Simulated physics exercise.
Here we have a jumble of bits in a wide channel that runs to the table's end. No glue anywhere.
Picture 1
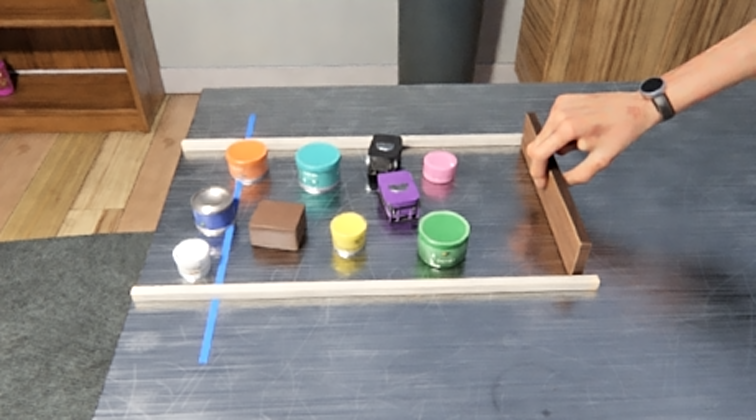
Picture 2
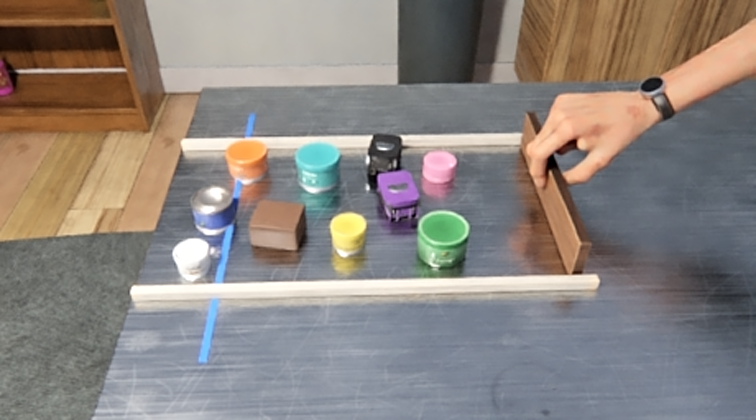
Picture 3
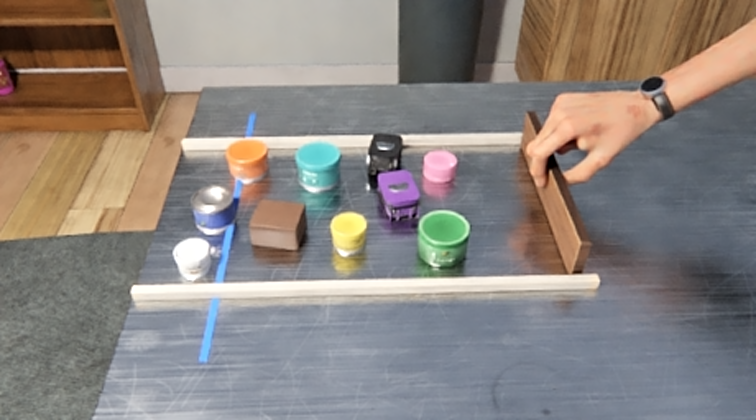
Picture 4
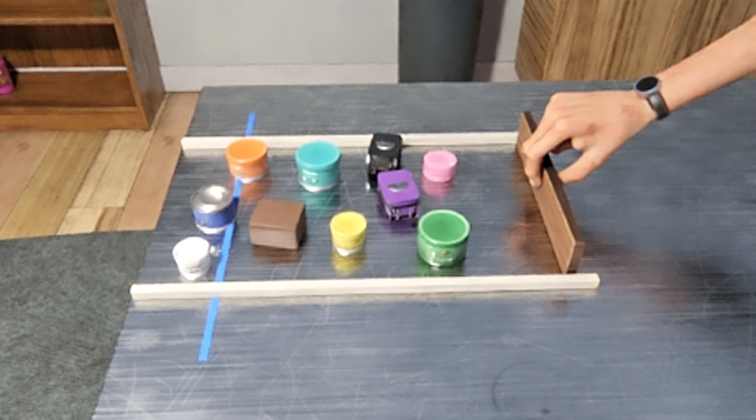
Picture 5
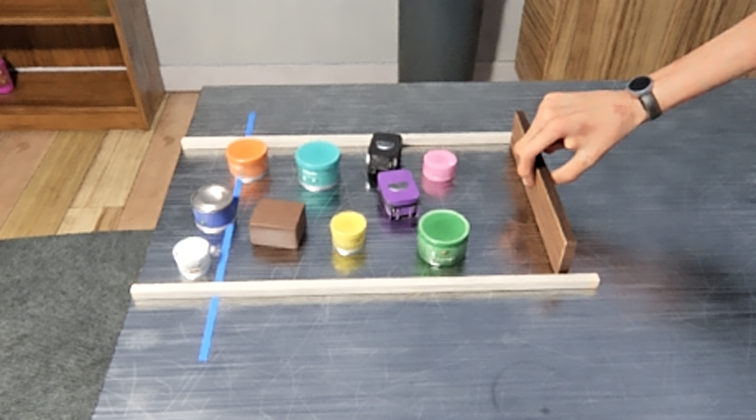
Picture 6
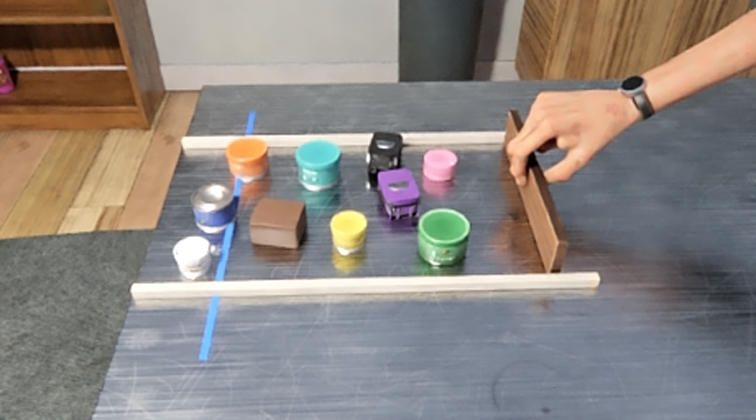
A hand slides a brown board slightly left toward jars and small containers, which stay still.
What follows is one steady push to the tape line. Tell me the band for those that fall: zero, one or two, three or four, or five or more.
In the end the number that fall off is one or two.
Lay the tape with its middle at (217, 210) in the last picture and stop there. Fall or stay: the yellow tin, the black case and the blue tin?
The yellow tin is kept, the black case does not fall, the blue tin goes over.
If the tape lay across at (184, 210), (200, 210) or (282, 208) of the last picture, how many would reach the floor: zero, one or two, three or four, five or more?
For each place: Five or over; more than four; zero.
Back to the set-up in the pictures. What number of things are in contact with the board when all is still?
The number is 5.
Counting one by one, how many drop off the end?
Fallen: 1.
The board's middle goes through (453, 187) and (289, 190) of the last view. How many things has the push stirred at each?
First 2, then 9.
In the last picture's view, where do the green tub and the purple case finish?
About (196, 250), and the other about (217, 196).
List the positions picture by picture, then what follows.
White tin (193, 259); blue tin (214, 210); orange pot (248, 161); board (551, 187); tape (234, 212), in the first picture.
Blue tin (214, 209); brown block (278, 224), in the second picture.
Orange pot (248, 160); yellow tin (349, 234), in the third picture.
White tin (193, 258); pink lid (440, 166), in the fourth picture.
Blue tin (214, 208); purple case (398, 195), in the fifth picture.
White tin (194, 257); blue tin (214, 207); orange pot (248, 158); board (531, 185); tape (234, 209), in the sixth picture.
A little later, none off yet; white tin at rest near (194, 257); blue tin at rest near (214, 207); orange pot at rest near (248, 158).
Next, none off yet; white tin at rest near (194, 257); blue tin at rest near (214, 207); orange pot moving near (240, 156).
When it is over, the number that fall off is one or two; down, blue tin.
